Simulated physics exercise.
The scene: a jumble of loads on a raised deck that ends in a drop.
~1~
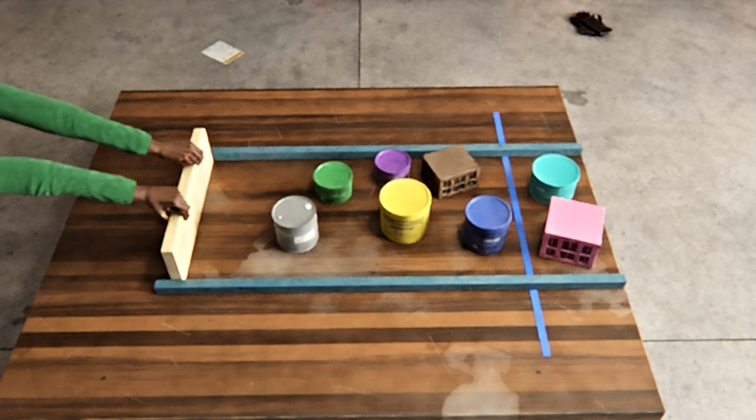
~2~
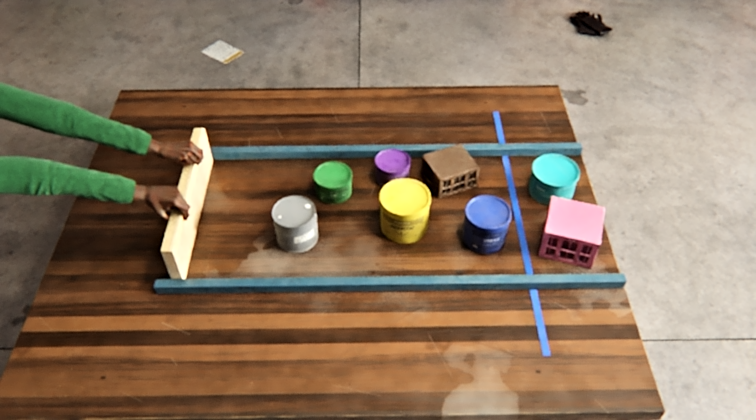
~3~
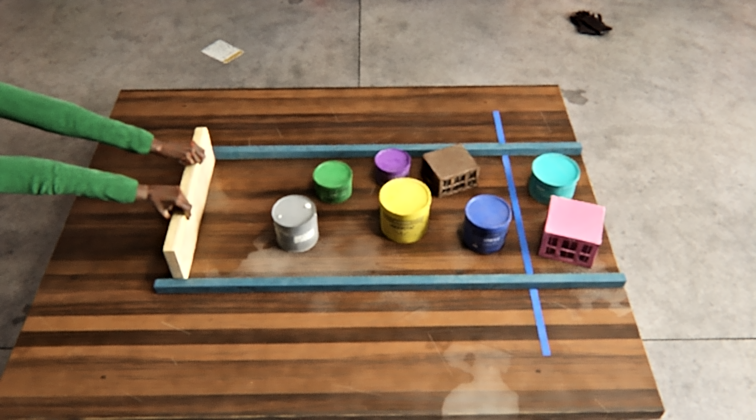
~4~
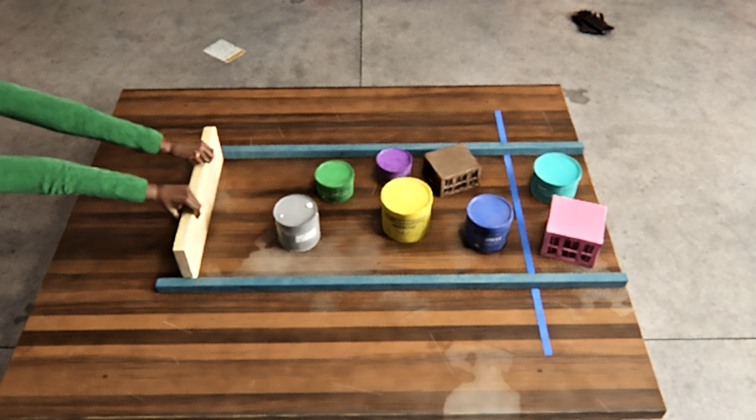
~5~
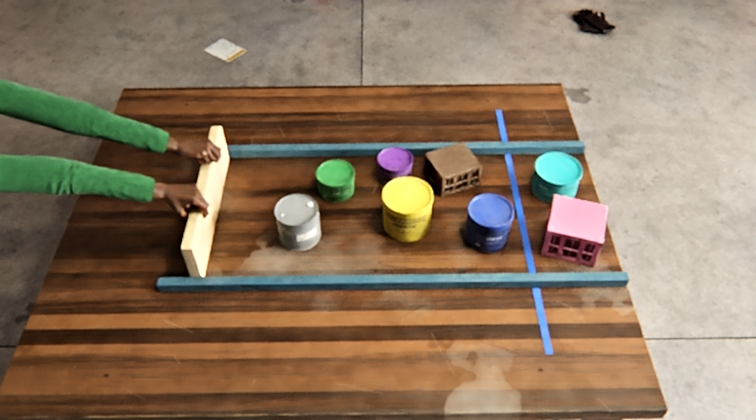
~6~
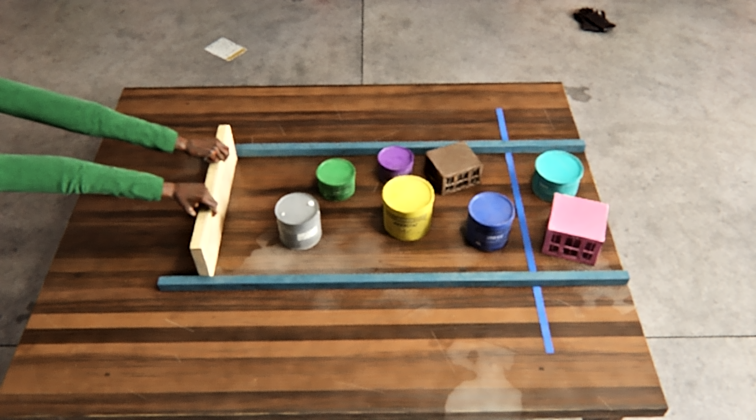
Two green-sleeved arms reach in from the left over a striped wooden table on a concrete floor, seen from above at an angle. Between two blue-green rails sit grey, green, purple, yellow and blue cans and a brown crate, with a turquoise pail and pink crate right of a blue tape line. The hands slide a pale plank slightly rightward, touching nothing else, while the view barely shifts.
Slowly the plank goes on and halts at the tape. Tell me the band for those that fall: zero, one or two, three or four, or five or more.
The number that fall off is one or two.
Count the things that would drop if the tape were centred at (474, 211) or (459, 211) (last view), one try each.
It would be 0 and 0.
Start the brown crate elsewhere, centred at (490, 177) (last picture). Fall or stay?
From there it is kept.
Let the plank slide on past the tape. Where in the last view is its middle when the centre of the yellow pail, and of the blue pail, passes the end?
About (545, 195), and (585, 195) for the other.
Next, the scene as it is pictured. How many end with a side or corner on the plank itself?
The number is 3.
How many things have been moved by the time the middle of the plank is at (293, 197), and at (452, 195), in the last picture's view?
By then 1, and 6.
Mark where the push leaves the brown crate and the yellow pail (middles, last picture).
About (568, 162), and the other about (578, 191).
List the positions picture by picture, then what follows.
The first picture shows pink crate (572, 232); turquoise pail (553, 181); blue pail (486, 225); plank (190, 201); tape (517, 214).
The second picture shows turquoise pail (553, 180); grey canister (296, 224).
The third picture shows blue pail (486, 225); yellow pail (405, 211).
The fourth picture shows pink crate (573, 231); green pail (335, 182).
The fifth picture shows turquoise pail (556, 179); plank (208, 199).
The sixth picture shows pink crate (575, 229); turquoise pail (556, 177); blue pail (489, 222); plank (216, 198); tape (520, 210).
Early on, none off yet; pink crate at rest near (575, 229); turquoise pail at rest near (556, 177); blue pail at rest near (489, 222).
A while later, none off yet; pink crate at rest near (575, 229); turquoise pail at rest near (556, 177); blue pail travelled a little near (508, 224).
Finally, the number that fall off is one or two; lost, turquoise pail and pink crate.
